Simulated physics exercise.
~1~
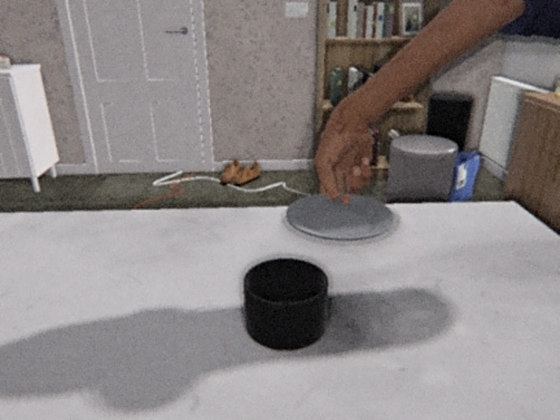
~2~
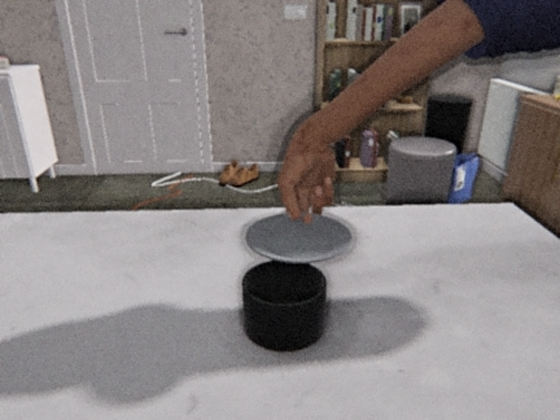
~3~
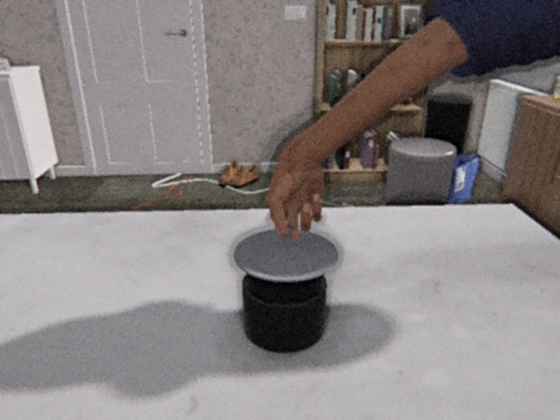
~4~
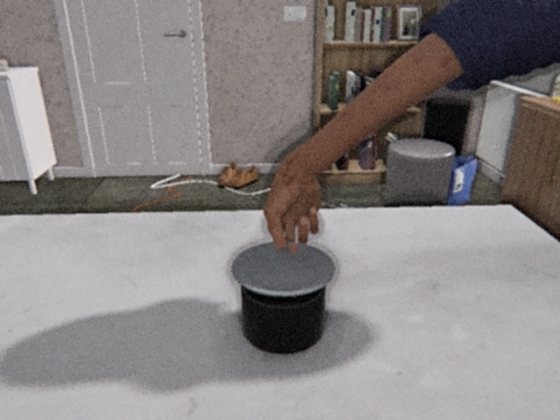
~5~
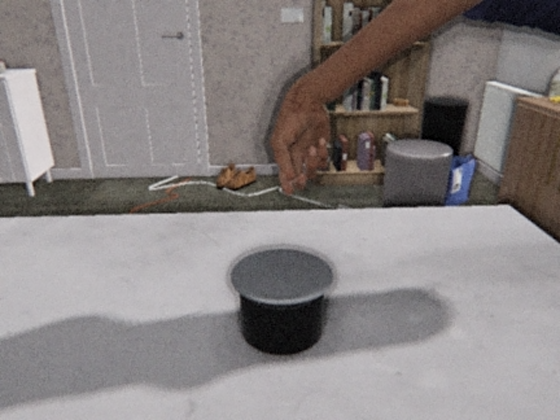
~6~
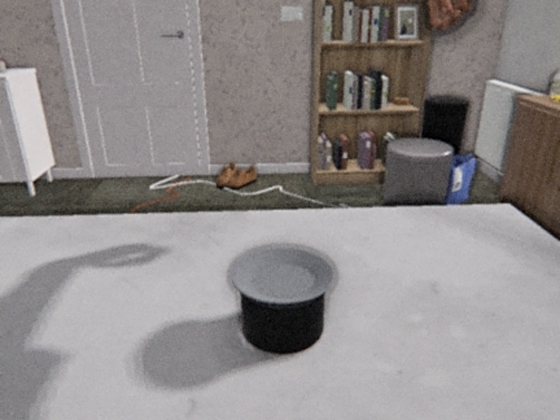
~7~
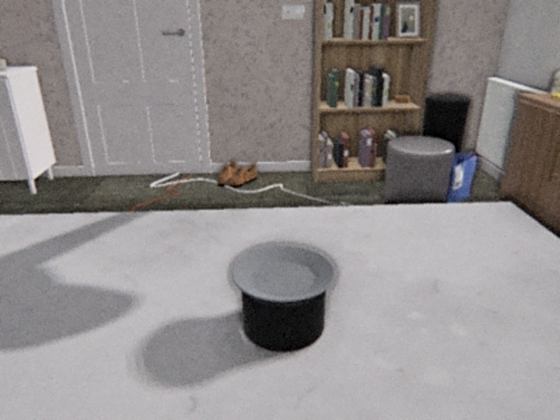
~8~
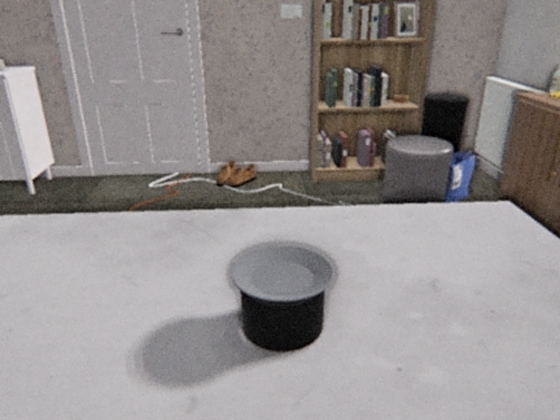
A hand reached in from the right and carried a grey saucer left and down over a small black pot on a pale table, set it on the rim and let go, then withdrew, leaving the saucer resting there and covering the opening.
